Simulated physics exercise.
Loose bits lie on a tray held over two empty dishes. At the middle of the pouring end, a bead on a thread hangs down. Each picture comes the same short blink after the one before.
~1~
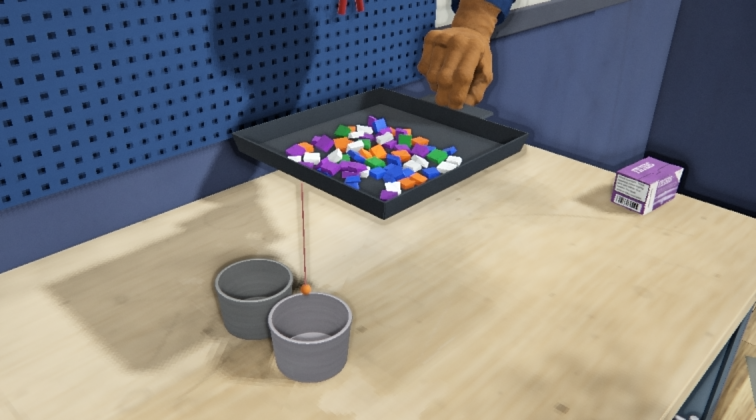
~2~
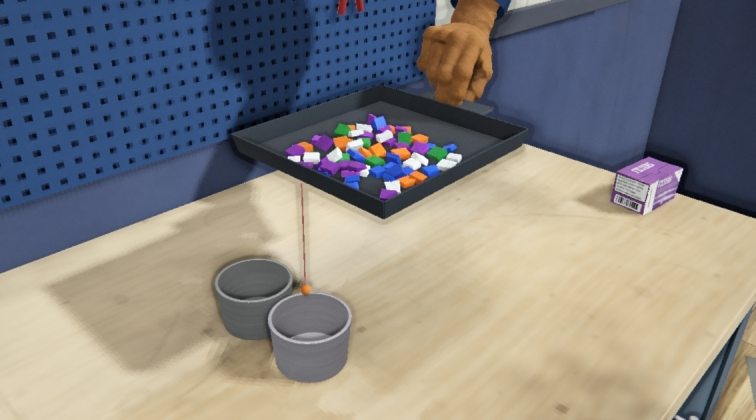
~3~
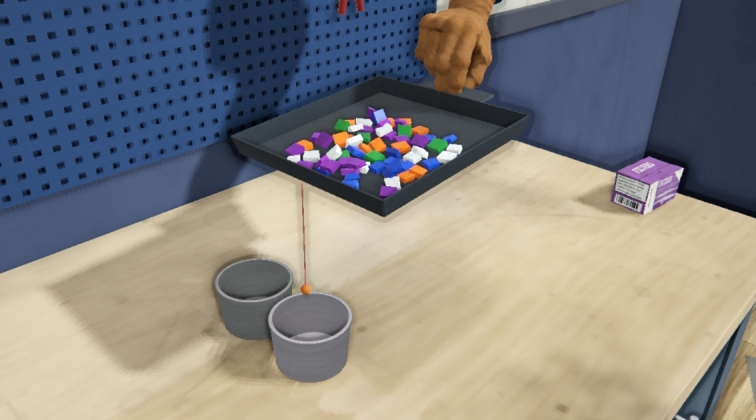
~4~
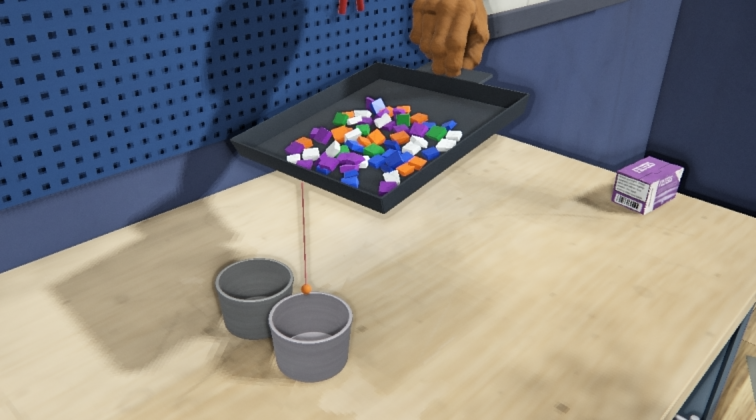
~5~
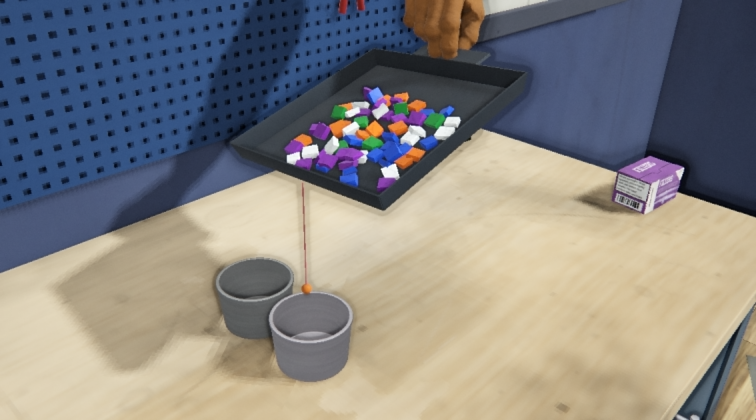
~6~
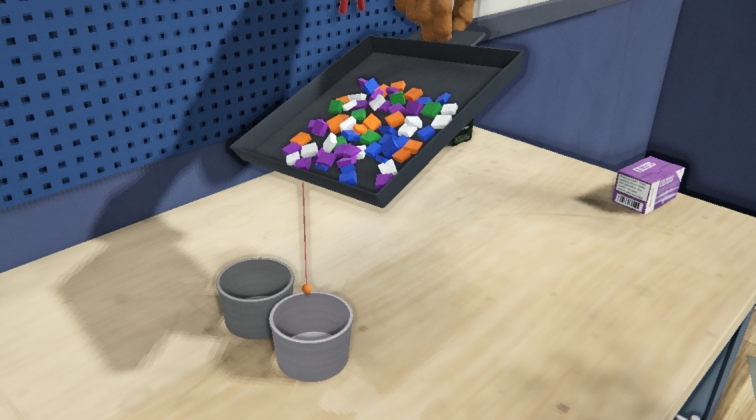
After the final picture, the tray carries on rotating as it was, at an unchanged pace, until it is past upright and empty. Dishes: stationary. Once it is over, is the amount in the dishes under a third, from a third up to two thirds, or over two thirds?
The amount is from a third up to two thirds.
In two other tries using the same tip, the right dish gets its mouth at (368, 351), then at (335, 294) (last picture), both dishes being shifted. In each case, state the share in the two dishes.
0 %, then 10 %.
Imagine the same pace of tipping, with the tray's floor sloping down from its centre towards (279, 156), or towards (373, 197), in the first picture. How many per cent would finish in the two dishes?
For the first aim it is 60 in a hundred, for the second 10 in a hundred.
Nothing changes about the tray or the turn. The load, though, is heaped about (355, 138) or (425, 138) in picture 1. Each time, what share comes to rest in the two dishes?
Respectively 50 and 40 in a hundred.
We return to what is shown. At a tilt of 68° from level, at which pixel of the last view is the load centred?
(296, 152).
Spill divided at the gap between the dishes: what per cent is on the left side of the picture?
It comes out at roughly 100 percent.
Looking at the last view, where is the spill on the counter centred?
Once everything settles, the pieces are centred near (219, 366).
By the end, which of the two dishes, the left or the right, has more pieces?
Observation: The left-placed dish is the fuller of the two.
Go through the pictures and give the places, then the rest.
Corners of the pouring end near (238, 133) and (385, 199), level; middle of the load near (366, 155), mosaic tiles; left dish near (226, 311); right dish near (281, 352); bead on its thread near (306, 290), in the first picture.
Corners of the pouring end near (238, 134) and (384, 198), level; middle of the load near (365, 153), in the second picture.
Corners of the pouring end near (237, 136) and (383, 197), tipped barely, lowest at the left corner; middle of the load near (365, 149), in the third picture.
Corners of the pouring end near (236, 138) and (381, 194), tipped a little, lowest at the left corner; middle of the load near (364, 142), in the fourth picture.
Corners of the pouring end near (236, 141) and (379, 192), tipped clearly, lowest at the left corner; middle of the load near (362, 135), in the fifth picture.
Corners of the pouring end near (236, 145) and (376, 190), tipped clearly, lowest at the left corner; middle of the load near (360, 129); left dish near (227, 310); right dish near (282, 351), in the sixth picture.
Shortly afterwards, tray tipped steeply; the whole lot on the tray.
Next, tray tipped past a quarter turn; near half on the tray; a little in the left dish; a little outside both; near a quarter in the air.
Some moments later, tray tipped past a quarter turn; near half in the left dish; near half outside both.
In the end, tray tipped past a quarter turn; none at all in the right dish; near half in the left dish; near half outside both.
